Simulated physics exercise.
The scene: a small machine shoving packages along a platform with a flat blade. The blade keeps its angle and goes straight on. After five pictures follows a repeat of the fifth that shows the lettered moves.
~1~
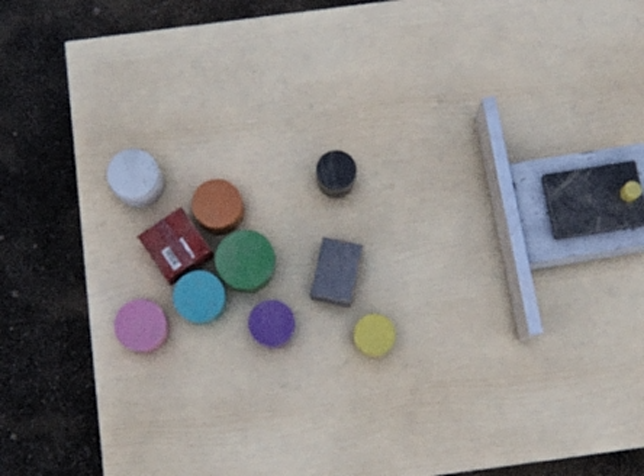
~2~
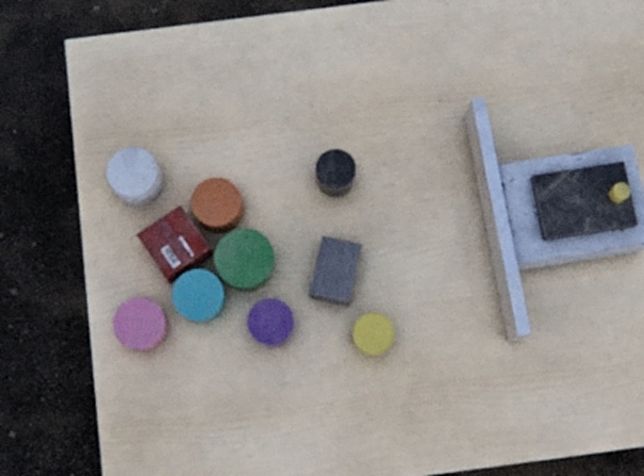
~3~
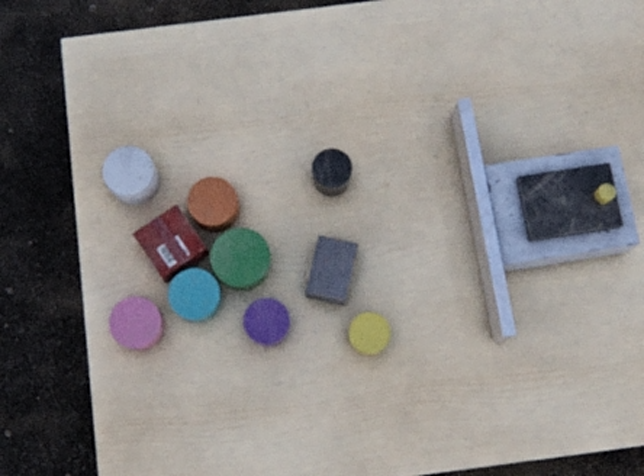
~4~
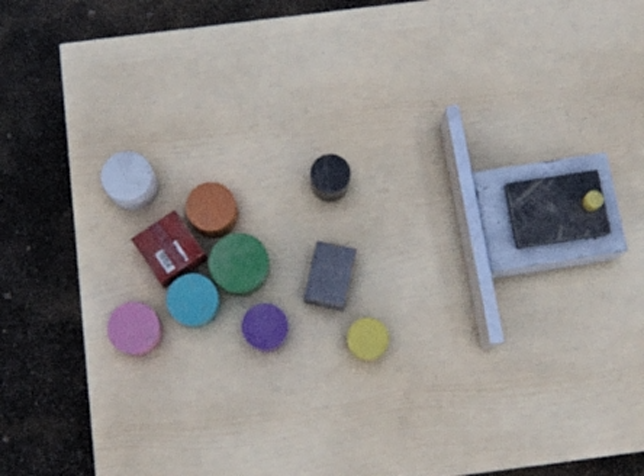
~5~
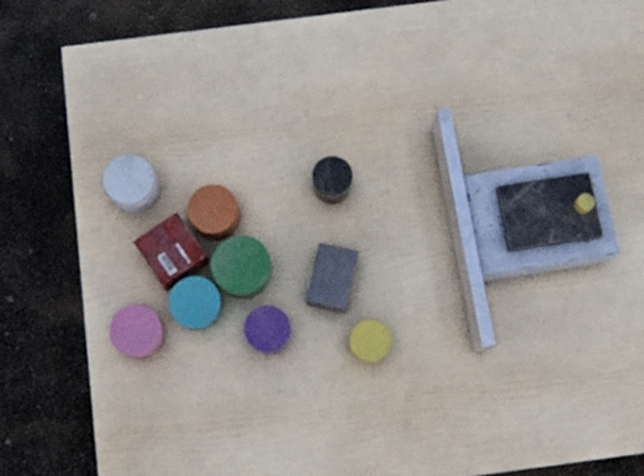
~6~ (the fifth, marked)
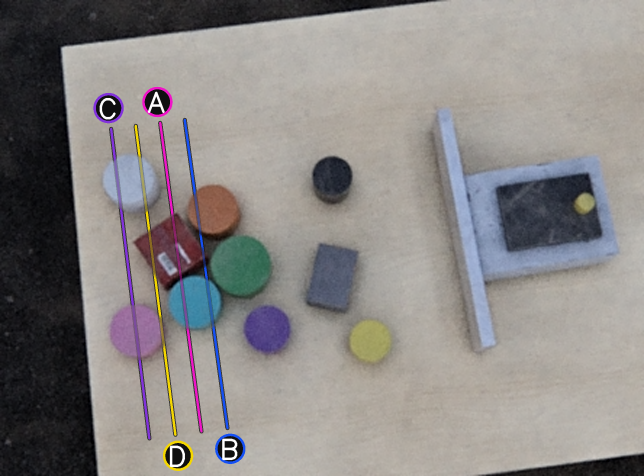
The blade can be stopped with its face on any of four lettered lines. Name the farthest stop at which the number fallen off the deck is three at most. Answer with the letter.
The farthest such stop is D.
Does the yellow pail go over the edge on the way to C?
No.
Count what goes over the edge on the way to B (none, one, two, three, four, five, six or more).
The count is none.
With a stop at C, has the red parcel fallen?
Yes.
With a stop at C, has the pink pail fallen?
By then, yes.
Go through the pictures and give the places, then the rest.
The first picture shows robot (588, 201); orange canister (218, 207); purple pail (272, 325).
The second picture shows robot (577, 202); grey crate (336, 272).
The third picture shows robot (562, 203); turquoise pail (196, 296).
The fourth picture shows robot (550, 210); pink pail (136, 330).
The fifth picture shows robot (542, 213); white canister (132, 184); red parcel (171, 252); orange canister (214, 212).
On the marked copy, A at (180, 272); B at (205, 269); C at (130, 279); D at (155, 276).
Following D. Soon after the start, robot (431, 227); yellow pail (342, 346); black pail (316, 183).
Later, robot (318, 242); pink pail (105, 358); red parcel (125, 243).
In the end, robot (230, 253); pink pail over the edge; red parcel over the edge; two fallen.
As for the rest, A is within the limit but short; B is within the limit but short; C drops five.
